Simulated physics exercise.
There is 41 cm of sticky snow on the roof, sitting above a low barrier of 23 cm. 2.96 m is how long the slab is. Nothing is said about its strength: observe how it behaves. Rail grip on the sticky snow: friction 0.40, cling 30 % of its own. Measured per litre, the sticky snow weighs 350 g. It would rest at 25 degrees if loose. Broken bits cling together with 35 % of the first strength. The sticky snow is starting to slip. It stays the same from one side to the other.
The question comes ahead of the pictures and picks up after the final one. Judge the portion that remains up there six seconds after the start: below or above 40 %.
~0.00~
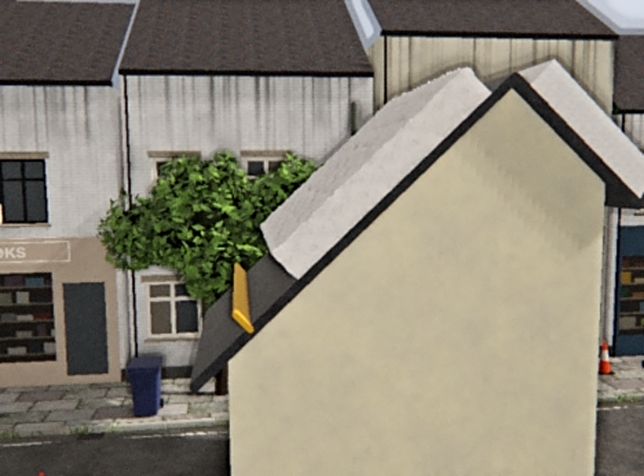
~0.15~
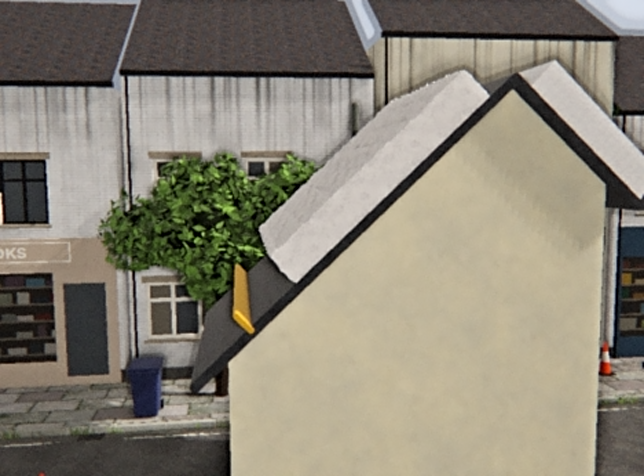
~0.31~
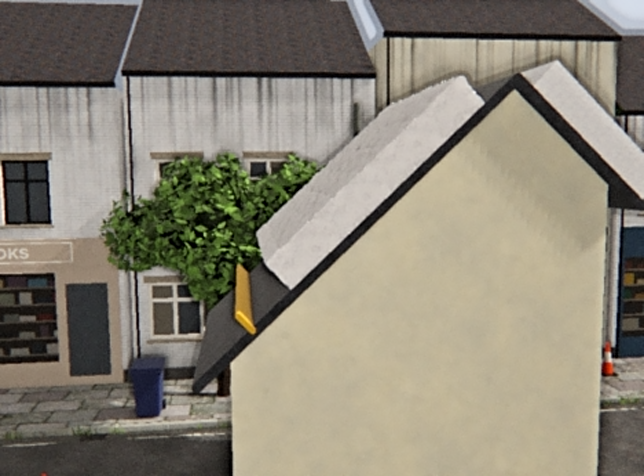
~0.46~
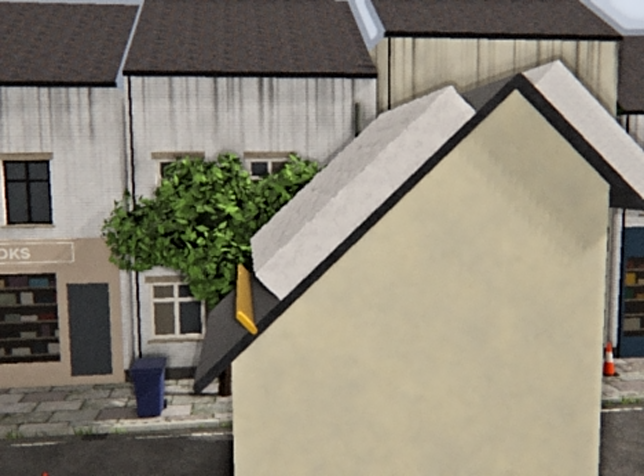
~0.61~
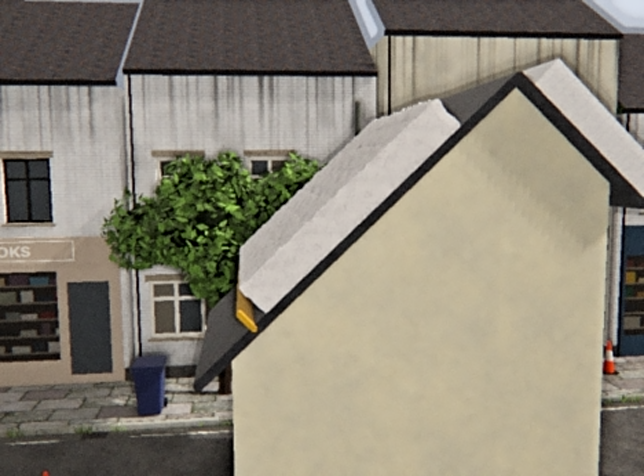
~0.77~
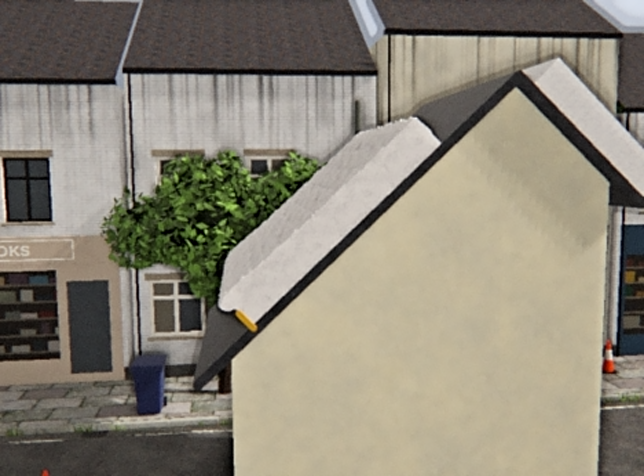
My answer: The share is short of 40 %.
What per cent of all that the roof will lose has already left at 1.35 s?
About 30 out of 100.
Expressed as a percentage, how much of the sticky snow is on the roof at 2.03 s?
Reading: Around 45 %.
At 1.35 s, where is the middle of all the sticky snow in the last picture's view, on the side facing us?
It sits close to (254, 291) in the last view.
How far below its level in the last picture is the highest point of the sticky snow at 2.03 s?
By my estimate, near 1.4 m.
After 1.35 s, 81 % of the snow is on the roof.
After 2.03 s, 45 % of the snow is on the roof.
After 2.72 s, 32 % of the snow is on the roof.
After 3.40 s, 28 % of the snow is on the roof.
After 6.00 s, 27 % of the snow is on the roof.
